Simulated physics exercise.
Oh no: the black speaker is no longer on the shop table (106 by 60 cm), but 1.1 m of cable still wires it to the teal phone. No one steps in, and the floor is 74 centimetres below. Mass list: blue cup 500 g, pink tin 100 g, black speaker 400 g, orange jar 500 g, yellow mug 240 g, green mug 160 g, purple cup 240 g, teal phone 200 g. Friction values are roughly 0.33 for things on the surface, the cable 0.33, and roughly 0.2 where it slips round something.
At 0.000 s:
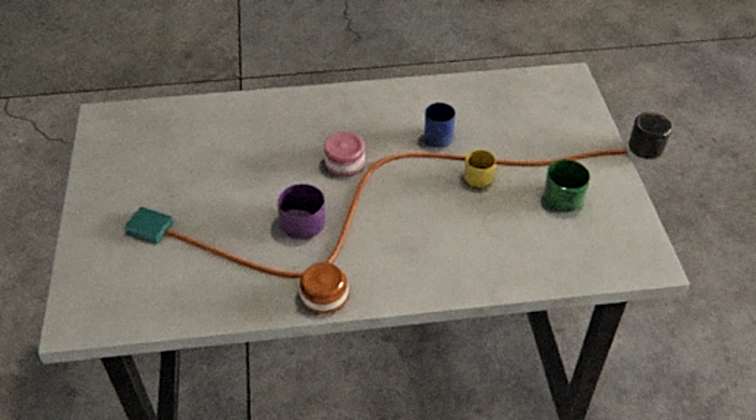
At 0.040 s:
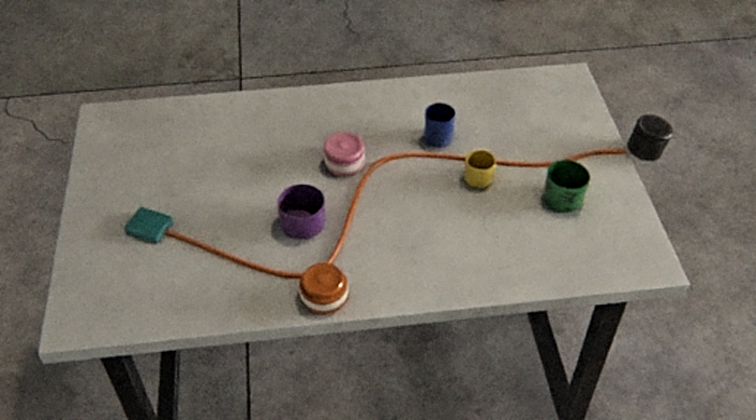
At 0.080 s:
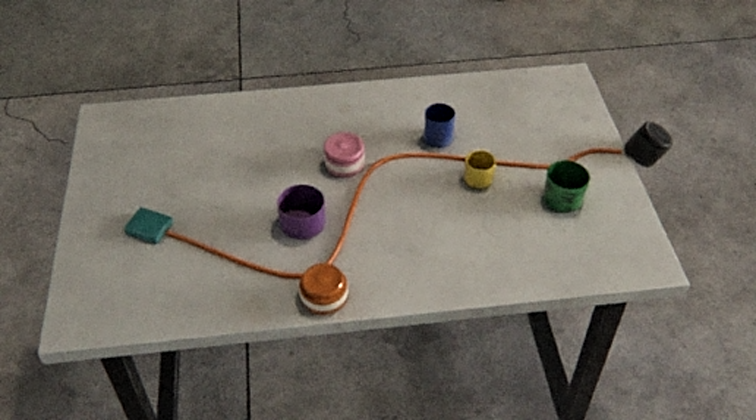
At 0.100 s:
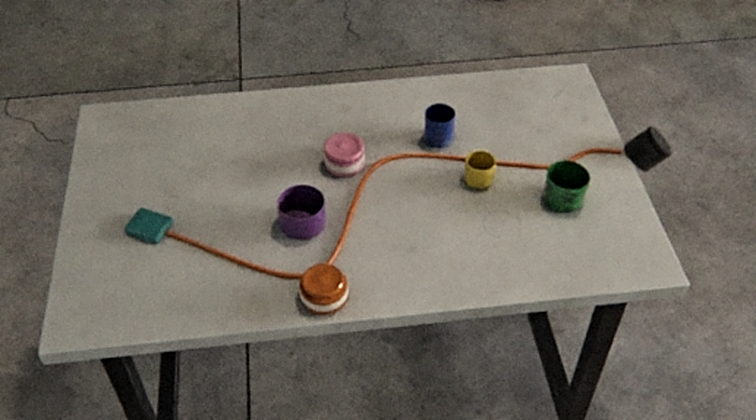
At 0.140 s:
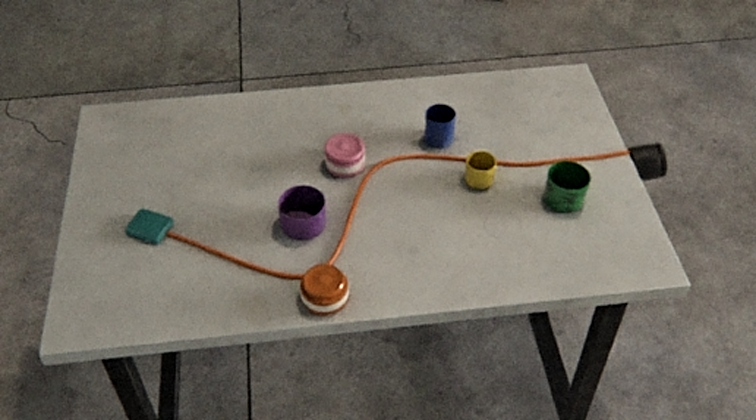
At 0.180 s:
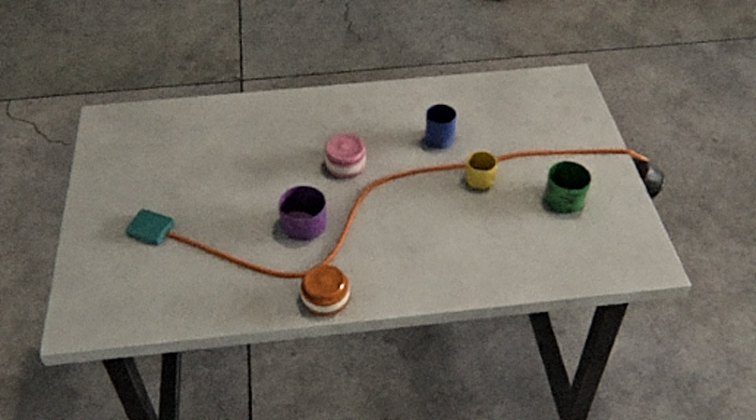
A black cylinder at the table's right edge tilts and sinks slightly, shifting the orange cable.
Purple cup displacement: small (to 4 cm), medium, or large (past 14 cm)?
Medium.
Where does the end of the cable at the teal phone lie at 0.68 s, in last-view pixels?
Somewhere about (424, 202) in the final view.
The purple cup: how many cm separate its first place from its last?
Net shift for the purple cup is 8 cm.
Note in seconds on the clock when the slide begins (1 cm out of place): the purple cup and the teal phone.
Times: Purple cup = 0.30 s, teal phone = 0.28 s.
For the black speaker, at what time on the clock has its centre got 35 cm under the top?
Answer: 0.46 s on the clock.
After 0.4 s, the cable's tail end at (267, 227); purple cup 6 cm off its start, teal phone 17 cm off its start, black speaker over the edge.
After 0.7 s, the cable's tail end at (424, 202); purple cup 7 cm off its start, teal phone 46 cm off its start, black speaker over the edge.
After 0.9 s, the cable's tail end at (481, 181); purple cup 7 cm off its start at (302, 173), teal phone 59 cm off its start at (479, 190), yellow mug 12 cm off its start at (545, 158).
After 1.2 s, the cable's tail end at (481, 181); purple cup 7 cm off its start, teal phone 59 cm off its start, yellow mug 12 cm off its start.
After 2.4 s, the cable's tail end at (481, 181); purple cup 7 cm off its start at (302, 173), teal phone 59 cm off its start at (479, 190), yellow mug 12 cm off its start at (548, 157), black speaker over the edge.
